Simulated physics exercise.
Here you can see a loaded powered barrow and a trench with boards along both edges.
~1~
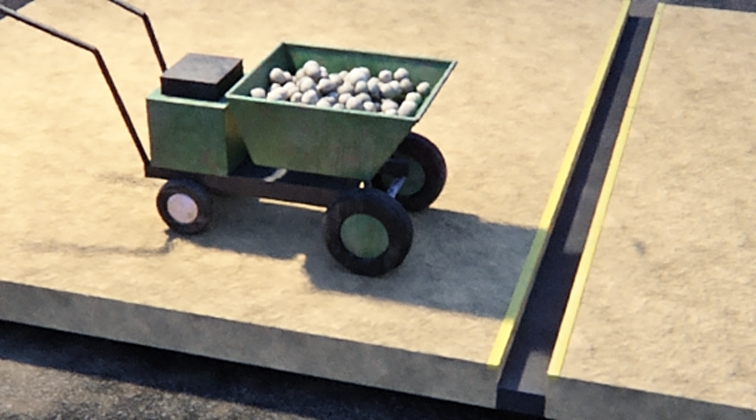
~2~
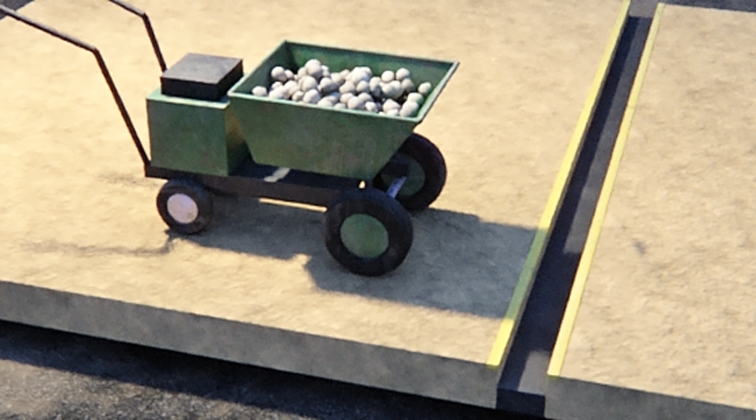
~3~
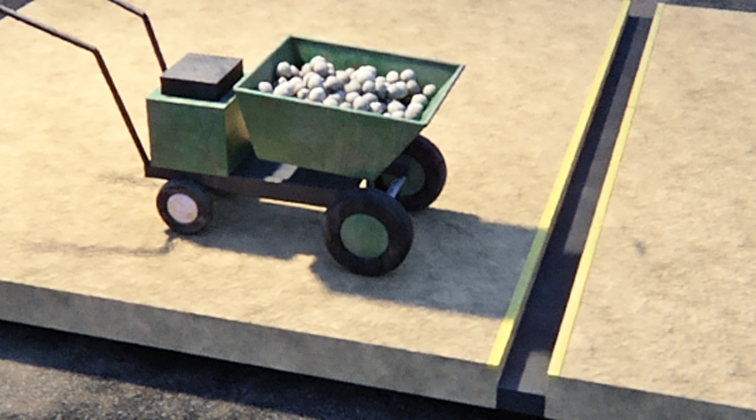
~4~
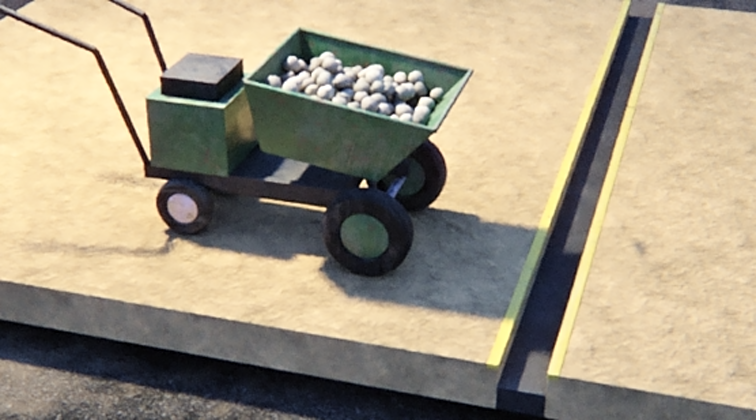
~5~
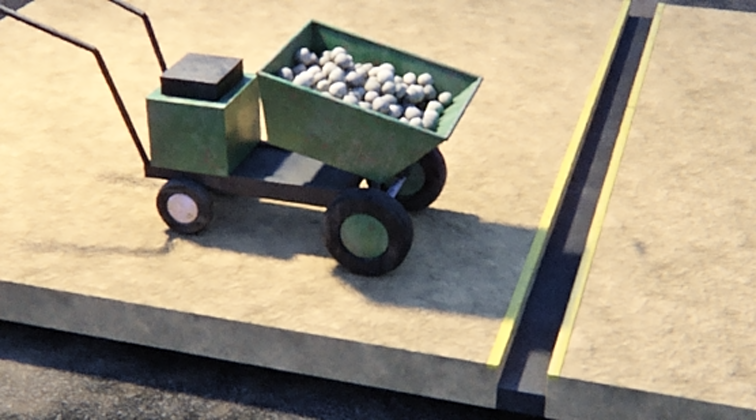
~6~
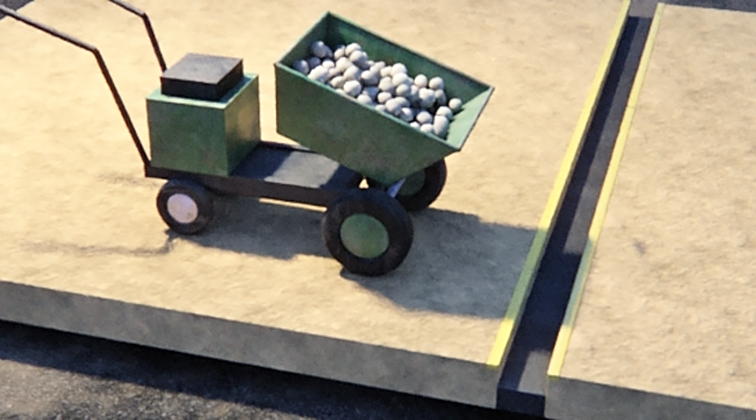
On a pale slab beside a narrow trench, a green barrow's pebble-filled skip tilts rightward.
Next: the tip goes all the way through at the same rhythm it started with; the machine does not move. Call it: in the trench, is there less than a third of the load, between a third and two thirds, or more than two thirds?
Between a third and two thirds of the load is in the trench.
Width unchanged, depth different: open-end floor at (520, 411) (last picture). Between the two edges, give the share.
The share would be close to 60 percent.
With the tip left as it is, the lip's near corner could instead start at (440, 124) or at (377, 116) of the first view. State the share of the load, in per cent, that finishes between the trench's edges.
First try: Some 40 %; second try: 30 %.
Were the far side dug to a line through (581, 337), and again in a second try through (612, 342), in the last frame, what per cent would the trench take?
Lab note: Try one about 50 %, try two about 70 %.
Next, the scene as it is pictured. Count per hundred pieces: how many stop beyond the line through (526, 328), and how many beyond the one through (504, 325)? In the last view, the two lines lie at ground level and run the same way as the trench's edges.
Result, first then second: 50 %, 70 %.
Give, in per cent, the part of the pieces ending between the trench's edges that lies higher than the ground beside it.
My figure is near 40 per cent.
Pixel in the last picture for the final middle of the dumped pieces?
Roughly at pixel (563, 258).
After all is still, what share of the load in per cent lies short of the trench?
That share comes out near 10 in a hundred.
Just after the last frame, skip tipped steeply; every one in the skip.
A moment on, skip tipped right over; the larger part in the skip; just a few short of the trench; about a tenth in or heaped over the trench; just a few beyond it; just a few falling.
Further on, skip tipped right over; roughly a third in the skip; about a tenth short of the trench; roughly a third in or heaped over the trench; roughly a quarter beyond it.
When it is over, skip tipped right over; roughly a quarter in the skip; about a tenth short of the trench; roughly a third in or heaped over the trench; roughly a quarter beyond it.
